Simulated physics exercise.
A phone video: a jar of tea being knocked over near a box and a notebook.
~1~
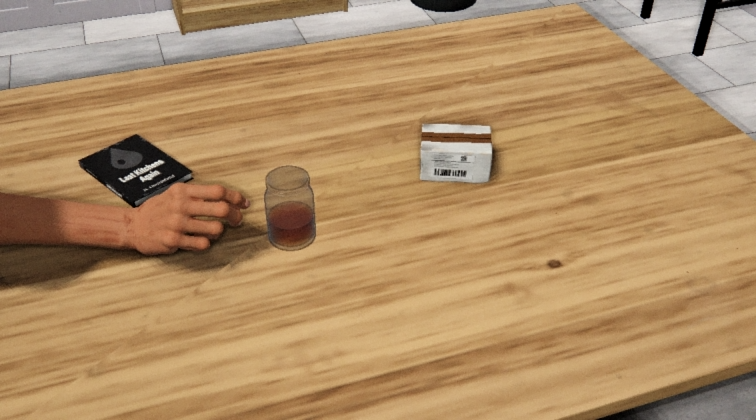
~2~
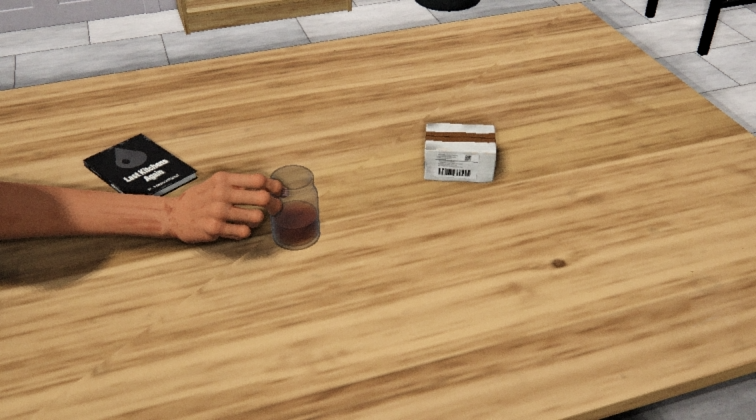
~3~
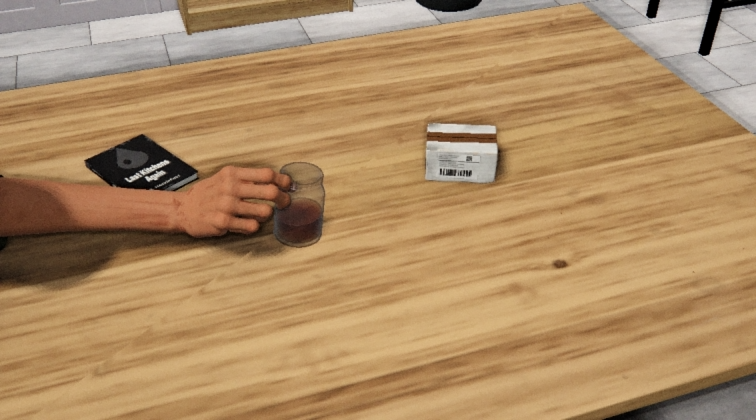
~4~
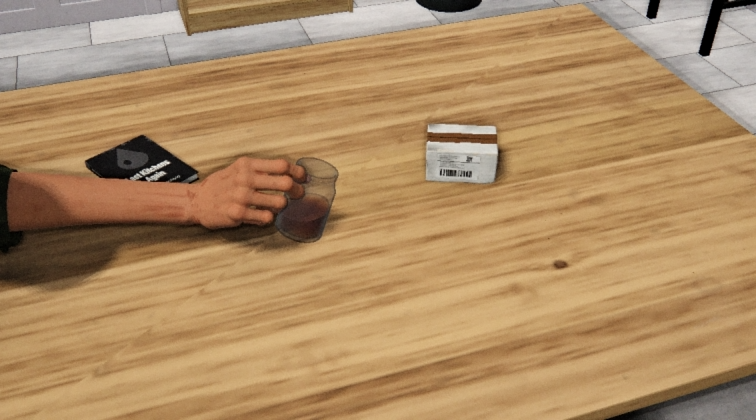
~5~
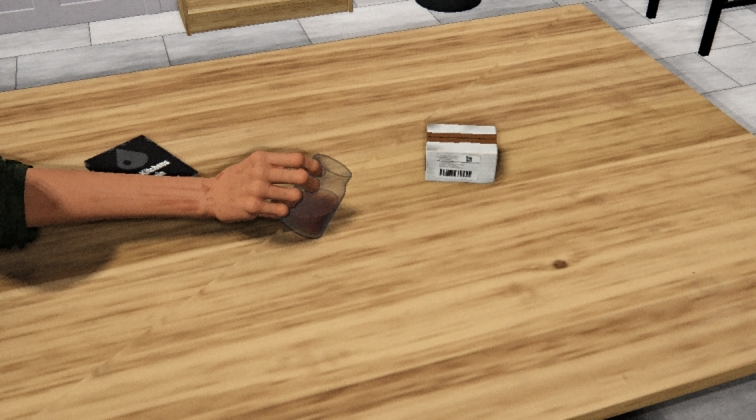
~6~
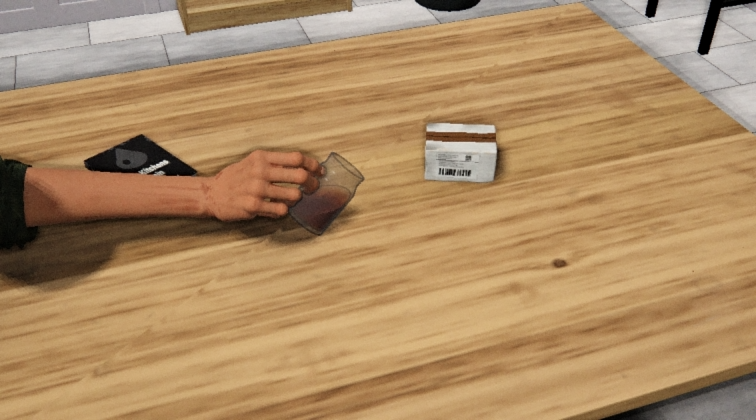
The clip shows a hand reaching from the left to a clear jar of dark reddish liquid on a wooden table, between a black notebook and a white box, then pushing the jar so it tilts to the right.
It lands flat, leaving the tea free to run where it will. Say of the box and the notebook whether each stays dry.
Take the box: It is left wet. Take the notebook: It is left dry.
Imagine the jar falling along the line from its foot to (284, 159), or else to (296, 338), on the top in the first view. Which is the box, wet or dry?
Toward the first point it avoids the spill; toward the second it avoids the spill.
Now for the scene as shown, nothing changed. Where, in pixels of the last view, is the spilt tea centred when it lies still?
(500, 193).
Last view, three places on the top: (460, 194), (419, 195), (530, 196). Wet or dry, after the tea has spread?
First wet, second reached, third wet.
A moment on, the puddle covers about as much as a saucer; the box is reached; the notebook is untouched.
Further on, the puddle covers about as much as a plate; the box is reached; the notebook is untouched.
When it is over, the puddle covers about as much as a plate; the box is reached; the notebook is untouched.
